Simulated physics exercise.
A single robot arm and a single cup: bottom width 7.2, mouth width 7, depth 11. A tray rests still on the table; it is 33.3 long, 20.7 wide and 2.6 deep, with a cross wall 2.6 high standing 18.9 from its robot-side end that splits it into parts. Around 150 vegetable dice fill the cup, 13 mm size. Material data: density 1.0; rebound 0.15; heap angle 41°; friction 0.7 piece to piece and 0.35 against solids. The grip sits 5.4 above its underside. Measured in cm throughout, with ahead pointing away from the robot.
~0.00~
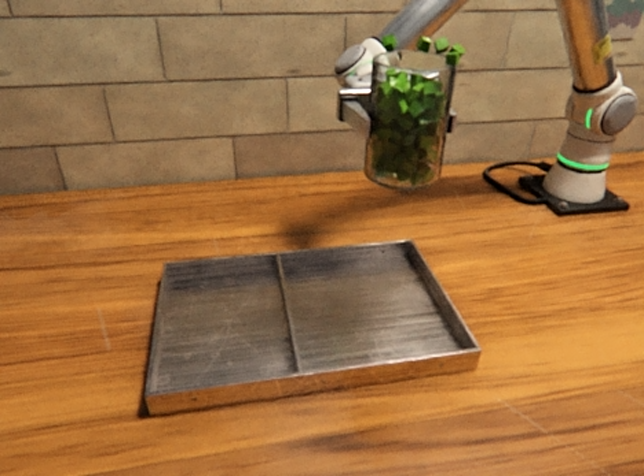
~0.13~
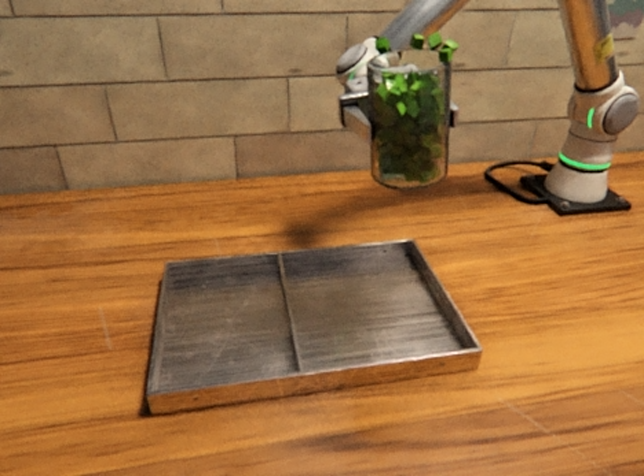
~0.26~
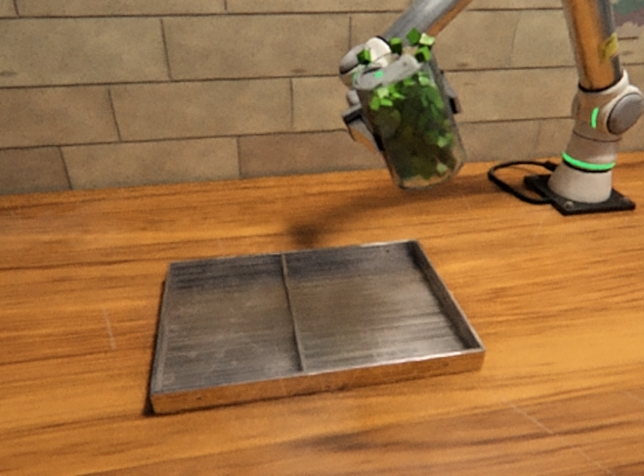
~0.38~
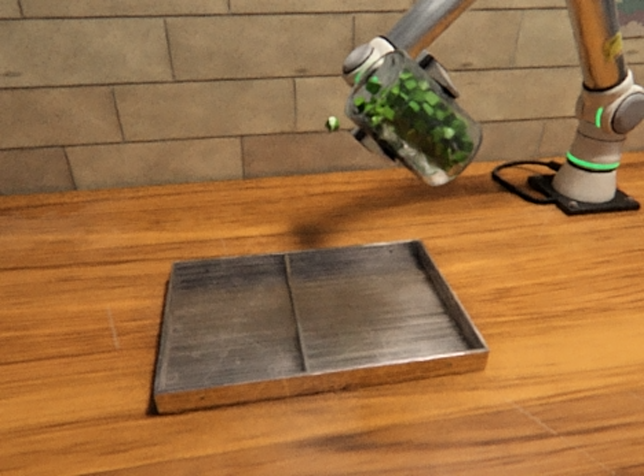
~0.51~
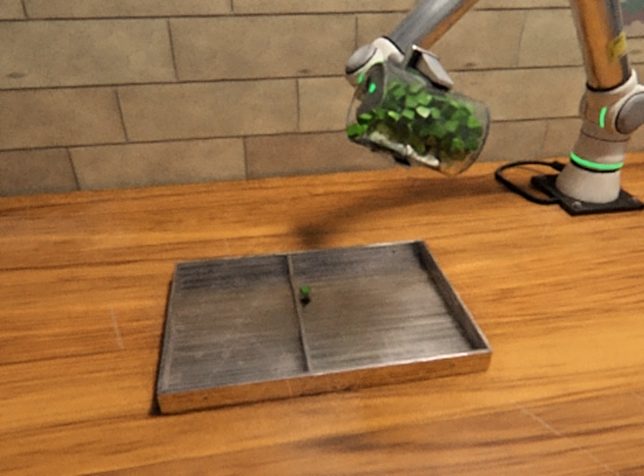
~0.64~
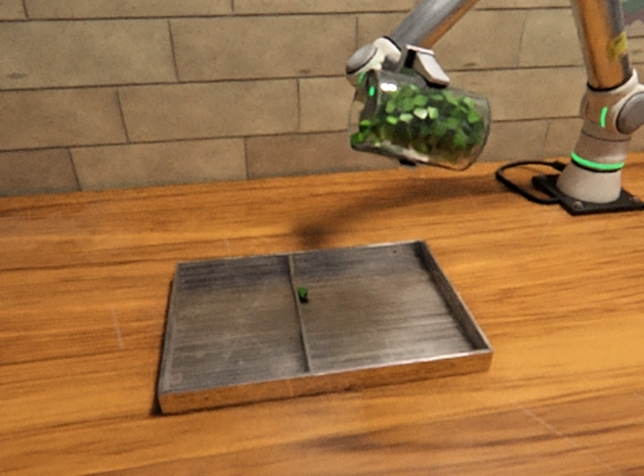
Robot arm tilting a clear cup of green vegetable pieces leftward above a divided metal tray, one piece dropping into it.
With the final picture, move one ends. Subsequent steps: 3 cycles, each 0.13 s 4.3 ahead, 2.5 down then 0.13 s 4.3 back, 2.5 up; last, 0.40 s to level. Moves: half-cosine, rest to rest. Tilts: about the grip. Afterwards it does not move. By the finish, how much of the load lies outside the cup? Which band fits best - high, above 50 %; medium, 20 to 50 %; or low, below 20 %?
Low, below 20 %.
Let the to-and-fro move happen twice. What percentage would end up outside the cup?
Approx. 10 per cent.
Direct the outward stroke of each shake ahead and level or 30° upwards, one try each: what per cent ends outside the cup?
Try one gives about 45 in a hundred, try two about 60 in a hundred.
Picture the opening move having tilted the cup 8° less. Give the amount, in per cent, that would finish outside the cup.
Roughly 5 in a hundred.
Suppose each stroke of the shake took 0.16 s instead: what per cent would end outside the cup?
5 %.
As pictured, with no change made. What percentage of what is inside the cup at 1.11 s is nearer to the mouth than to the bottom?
About 45 percent.
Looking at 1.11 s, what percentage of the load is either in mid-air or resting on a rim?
Roughly 3 percent.
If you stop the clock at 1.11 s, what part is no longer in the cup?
Share gone by then: Close to 10 %.
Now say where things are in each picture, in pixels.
In the first picture, cup middle at (408, 122), level; upper third of the load around (411, 98), from x 375 to 455, top at y 45; 153 in the cup.
In the second picture, cup middle at (409, 121), tilted 7° forward; upper third of the load around (411, 99), from x 380 to 450, top at y 40.
In the third picture, cup middle at (412, 121), tilted 26° forward; upper third of the load around (411, 100), from x 365 to 450, top at y 40.
In the fourth picture, cup middle at (415, 121), tilted 49° forward; upper third of the load around (411, 104), from x 335 to 465, top at y 80; 152 in the cup, 1 in flight or on a rim.
In the fifth picture, cup middle at (418, 122), tilted 68° forward; upper third of the load around (418, 106), from x 305 to 475, top at y 85; 152 in the cup, 1 in the robot-side part.
In the sixth picture, cup middle at (418, 122), tilted 75° forward; upper third of the load around (423, 106), from x 300 to 475, top at y 90; 152 in the cup, 1 in the robot-side part.
After 1.11 s, tilted 75° forward, highest piece 26 above the table; 140 in the cup, 5 in the robot-side part, 3 in the far-side part, 5 in flight or on a rim.
After 1.58 s, tilted 48° forward, highest piece 27 above the table; 133 in the cup, 12 in the far-side part, 8 in the robot-side part.
After 2.02 s, level, highest piece 30 above the table; 133 in the cup, 12 in the far-side part, 8 in the robot-side part.
After 3.07 s, level, highest piece 30 above the table; 133 in the cup, 12 in the far-side part, 8 in the robot-side part.
At rest, 133 in the cup, 12 in the far-side part, 8 in the robot-side part. That is 13 % outside the cup.
